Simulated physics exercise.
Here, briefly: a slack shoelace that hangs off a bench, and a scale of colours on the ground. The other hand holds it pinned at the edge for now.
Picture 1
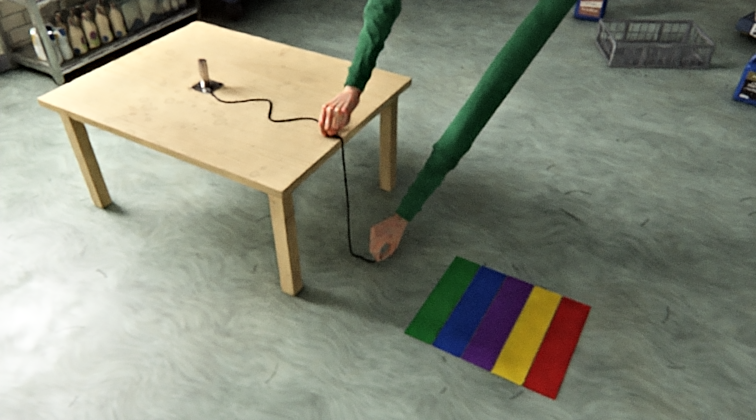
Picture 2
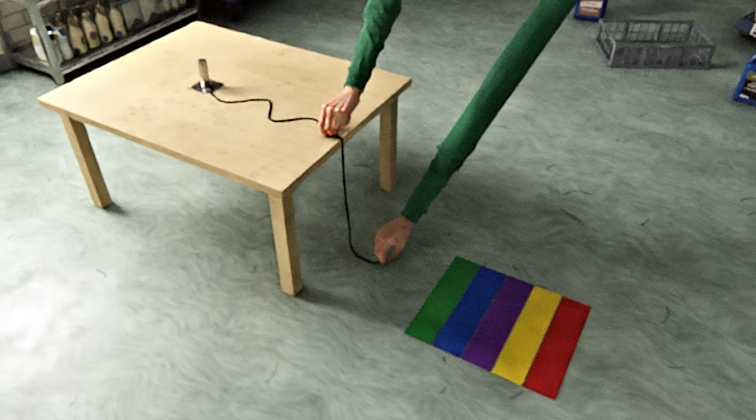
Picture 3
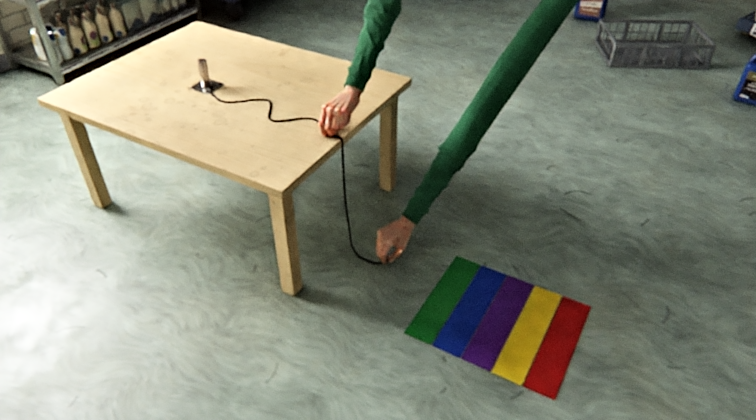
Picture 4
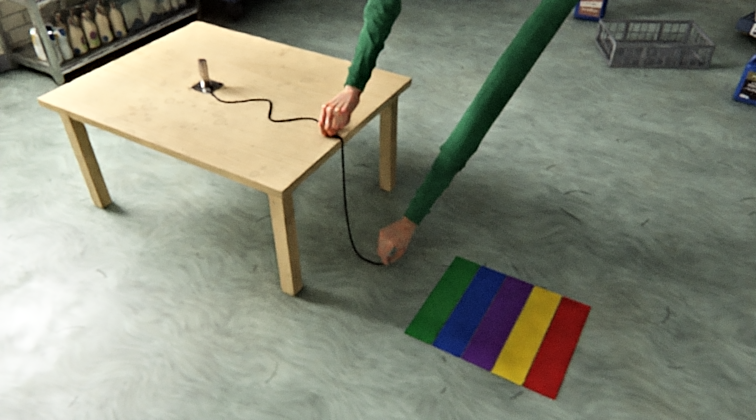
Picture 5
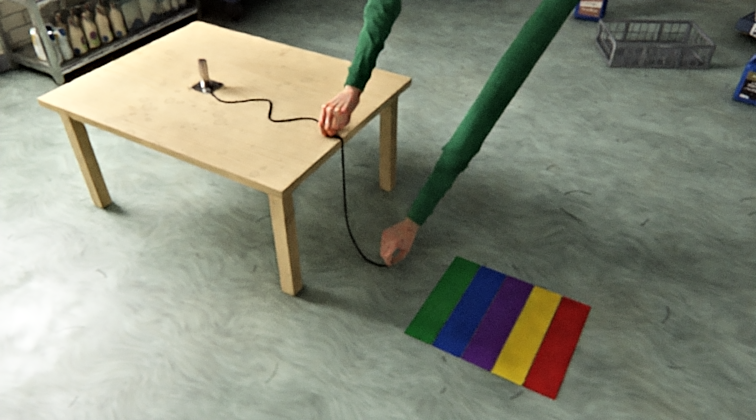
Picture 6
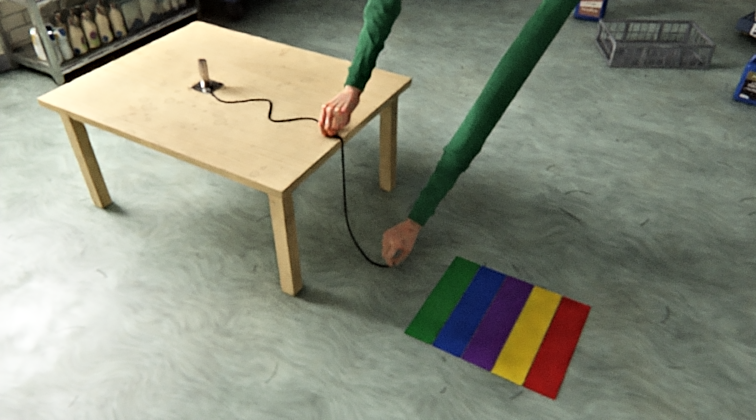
On the floor beside a table, a hand draws a dark cord's end slightly right.
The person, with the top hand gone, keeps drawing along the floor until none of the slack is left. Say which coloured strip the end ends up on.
It ends up on the purple strip.
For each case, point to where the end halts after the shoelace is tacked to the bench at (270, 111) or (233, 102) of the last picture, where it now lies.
(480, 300) and (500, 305).
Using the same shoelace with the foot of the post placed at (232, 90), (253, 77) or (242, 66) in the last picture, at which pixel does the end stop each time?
Going through the tries, you get (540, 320), then (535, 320), then (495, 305).
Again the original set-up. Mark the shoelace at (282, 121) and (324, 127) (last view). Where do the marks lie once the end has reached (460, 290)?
One lands at (313, 125), the other at (346, 150).
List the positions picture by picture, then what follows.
End (381, 258); green (427, 323); blue (455, 335); purple (485, 348); yellow (515, 361); red (546, 375), in the first frame.
End (386, 260); shoelace through (218, 99) (270, 103) (301, 118) (342, 142) (345, 194) (350, 243), in the second frame.
End (387, 261), in the third frame.
End (389, 261); shoelace through (218, 99) (270, 103) (301, 118) (342, 142) (345, 194) (352, 243), in the fourth frame.
End (392, 263), in the fifth frame.
End (393, 263); shoelace through (218, 99) (270, 103) (301, 118) (342, 142) (344, 193) (356, 244), in the sixth frame.
Early on, end near (460, 290); over green.
Midway, end near (490, 302); over purple.
At the end of the slack, end near (508, 309); over purple. The purple one.
